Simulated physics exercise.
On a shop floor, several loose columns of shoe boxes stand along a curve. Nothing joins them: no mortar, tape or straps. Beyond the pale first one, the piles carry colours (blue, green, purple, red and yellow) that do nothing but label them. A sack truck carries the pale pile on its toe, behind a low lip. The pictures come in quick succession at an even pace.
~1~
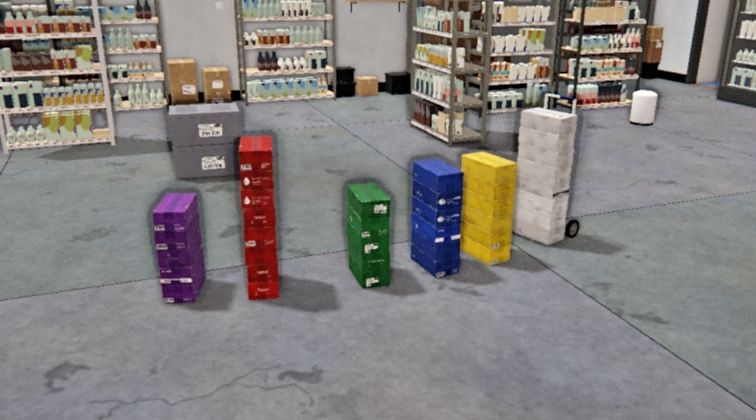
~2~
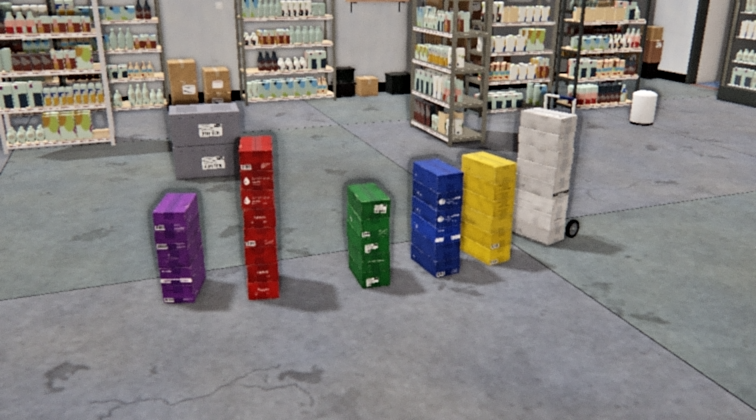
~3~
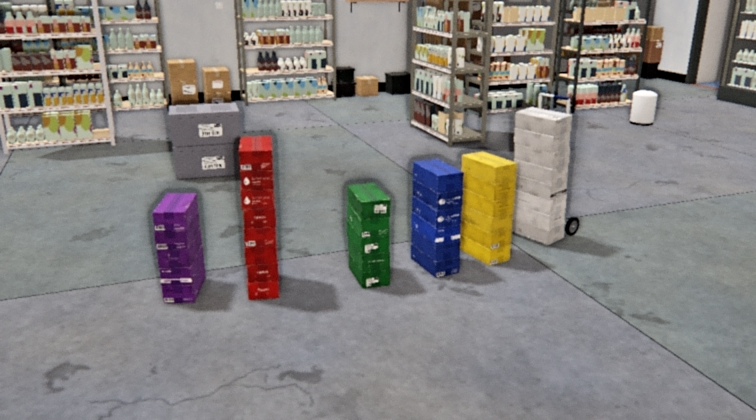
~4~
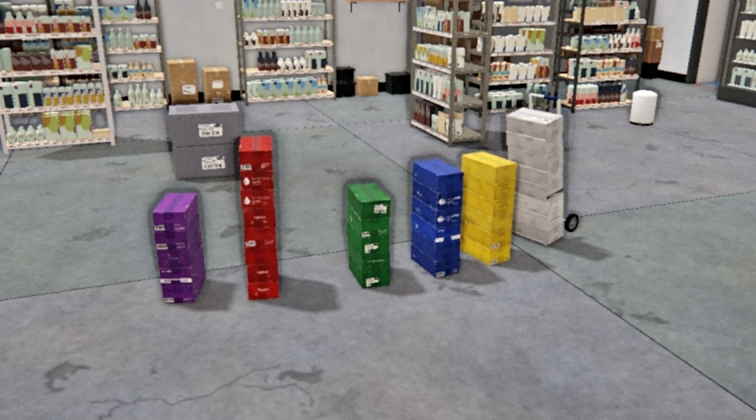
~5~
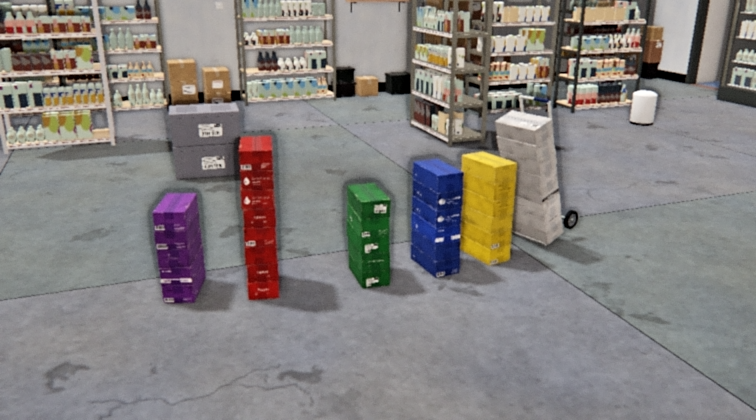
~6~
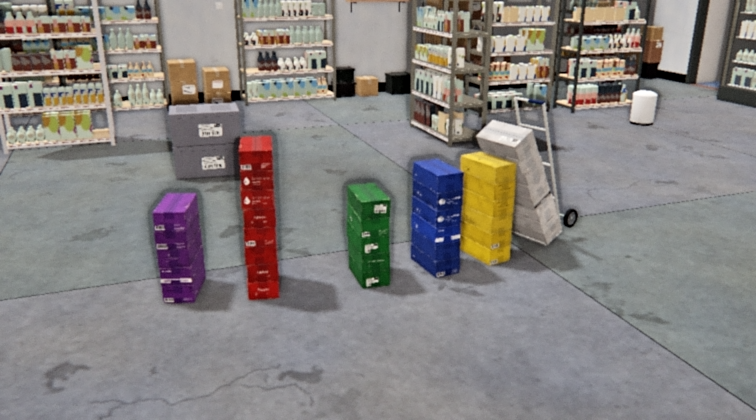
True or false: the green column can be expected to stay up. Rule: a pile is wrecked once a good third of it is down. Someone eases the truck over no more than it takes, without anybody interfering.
False.
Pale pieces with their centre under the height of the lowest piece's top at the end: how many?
Counting the pale pieces gives 4.
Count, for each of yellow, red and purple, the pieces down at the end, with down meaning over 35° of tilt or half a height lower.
Tally: Yellow = 5, red = 0, purple = 0.
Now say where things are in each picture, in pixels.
In the first frame (each place is the centre of the face we see best), truck frame level; top green box (368, 192); top yellow box (478, 169); the others all in place.
The second frame shows truck frame level; top green box (368, 192).
The third frame shows truck frame rocked barely, top of the pale pile leaning barely; top green box (368, 192); the others all in place.
The fourth frame shows truck frame rocked a little, top of the pale pile leaning a little; top green box (368, 192); the others all in place.
The fifth frame shows truck frame rocked clearly, top of the pale pile leaning clearly; top green box (368, 192); the others all in place.
The sixth frame shows truck frame (547, 131) rocked clearly, top of the pale pile leaning well over; top green box (368, 192); top yellow box (477, 170); the others all in place.
Just after the last frame, 8 of the pale pile down; none of the 5 green boxes down (0 of 30 in all colours); top green box unmoved; top yellow box tilted clearly.
A moment on, 7 of the pale pile down; none of the 5 green boxes down (10 of 30 in all colours); top green box tilted clearly, half its height lower; top yellow box tilted well over, some two heights lower.
When it is over, 7 of the pale pile down; 4 of the 5 green boxes down (14 of 30 in all colours); top green box tilted steeply, some two heights lower; top yellow box tilted steeply, some three heights lower. In pixels of the last frame, middles, top green box near (283, 240), top yellow box near (410, 234).
